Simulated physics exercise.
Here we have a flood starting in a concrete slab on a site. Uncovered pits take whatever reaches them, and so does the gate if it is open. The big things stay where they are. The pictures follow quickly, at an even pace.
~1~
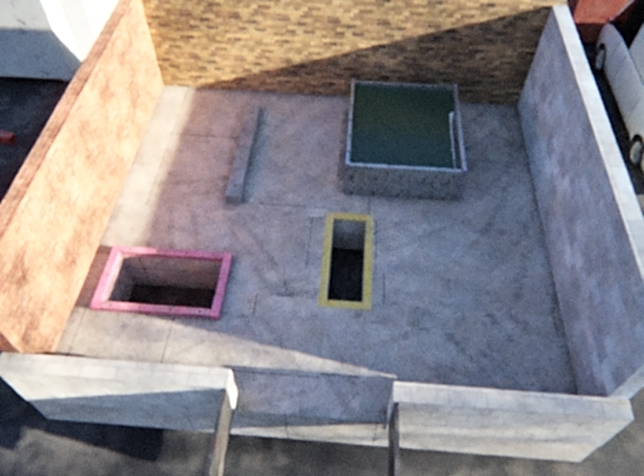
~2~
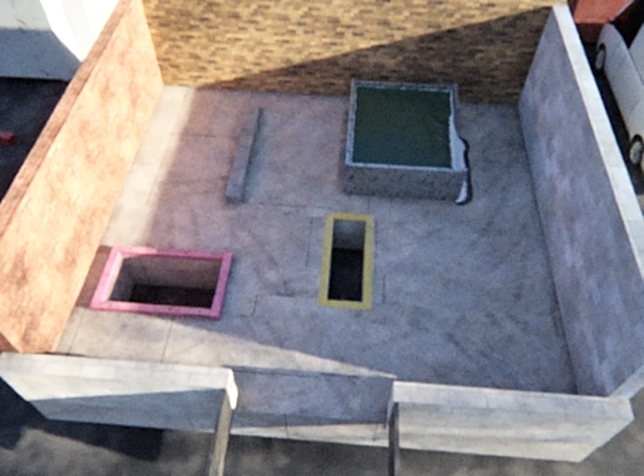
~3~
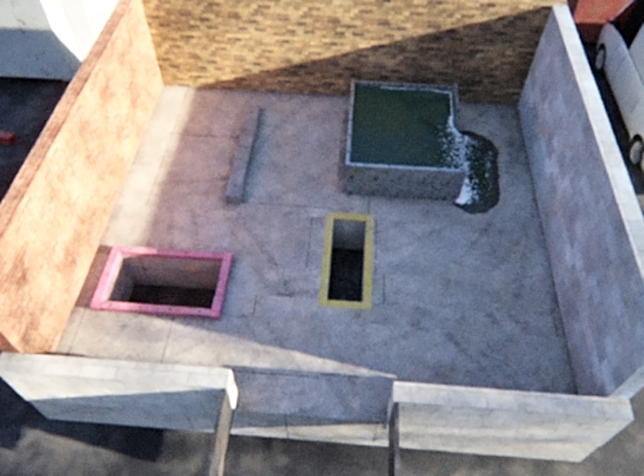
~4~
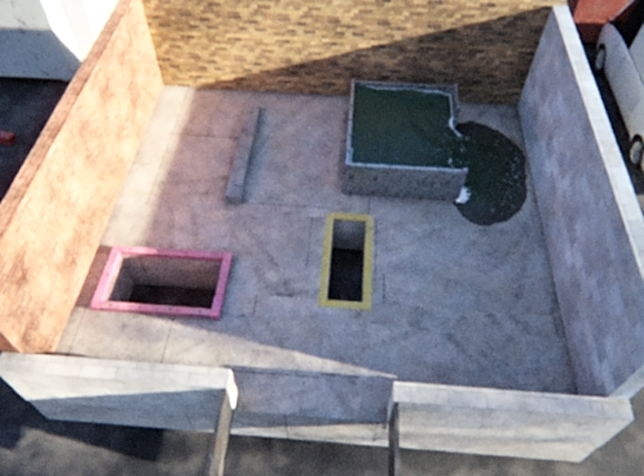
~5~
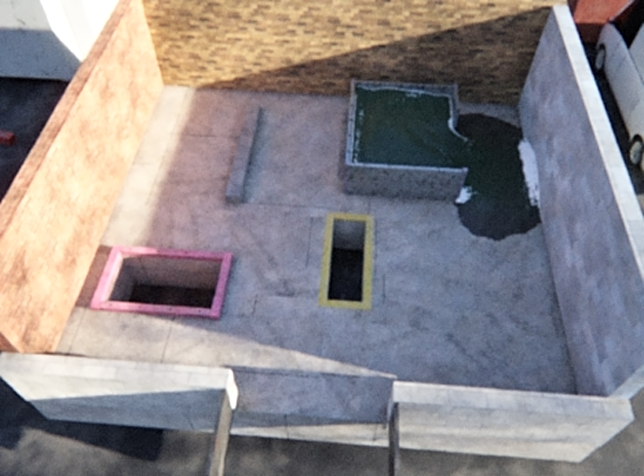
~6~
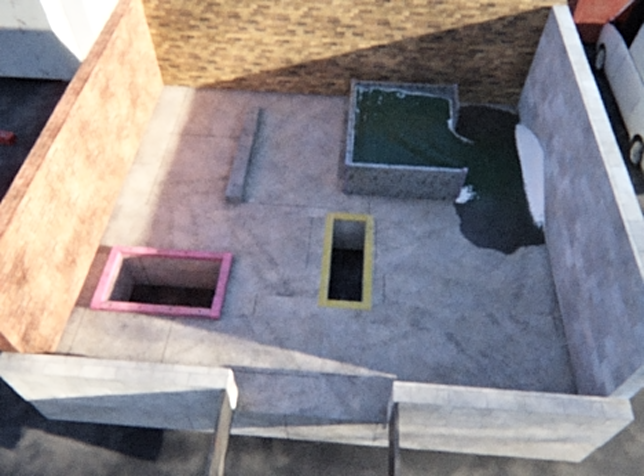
Dark green water breaks out of the right side of a raised square tank at the back of a walled concrete yard, seen from high above by a still camera. A pink-rimmed opening lies at left, a yellow-rimmed one near the centre, and a low grey block behind them. The water spreads rightward in a dark, white-edged pool, meets the right wall and widens toward the front.
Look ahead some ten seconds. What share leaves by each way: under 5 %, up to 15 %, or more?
The gate takes from 5 to 15 %; the pink pit takes less than 5 %; the yellow pit takes from 5 to 15 %.
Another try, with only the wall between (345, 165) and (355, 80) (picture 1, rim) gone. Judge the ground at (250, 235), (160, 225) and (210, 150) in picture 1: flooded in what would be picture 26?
In turn: Wet, under water, wet.
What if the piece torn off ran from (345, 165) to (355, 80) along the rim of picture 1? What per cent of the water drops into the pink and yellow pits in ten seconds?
Parts in a hundred: Pink 4, yellow 20.
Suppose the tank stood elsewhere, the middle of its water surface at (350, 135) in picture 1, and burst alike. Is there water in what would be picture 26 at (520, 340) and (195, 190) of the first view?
In turn: Flooded, clear.
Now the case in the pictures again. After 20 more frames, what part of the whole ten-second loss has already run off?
I make it 0 per cent.
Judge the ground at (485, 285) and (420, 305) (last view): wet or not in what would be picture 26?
In turn: Flooded, wet.
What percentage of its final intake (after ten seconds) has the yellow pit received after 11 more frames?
Near 0 in a hundred.
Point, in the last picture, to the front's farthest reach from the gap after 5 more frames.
Close to (550, 311).
A moment on, water covers 10 % of the floor; the gate 0 %, the pink pit 0 %, the yellow pit 0 %.
Next, water covers 25 % of the floor; the gate 0 %, the pink pit 0 %, the yellow pit 0 %.
Then, water covers 40 % of the floor; the gate 0 %, the pink pit 0 %, the yellow pit 0 %.
Later, water covers 70 % of the floor; the gate 4 %, the pink pit 0 %, the yellow pit 1 %.
In the end, water covers 90 % of the floor; the gate 8 %, the pink pit 0 %, the yellow pit 8 %.
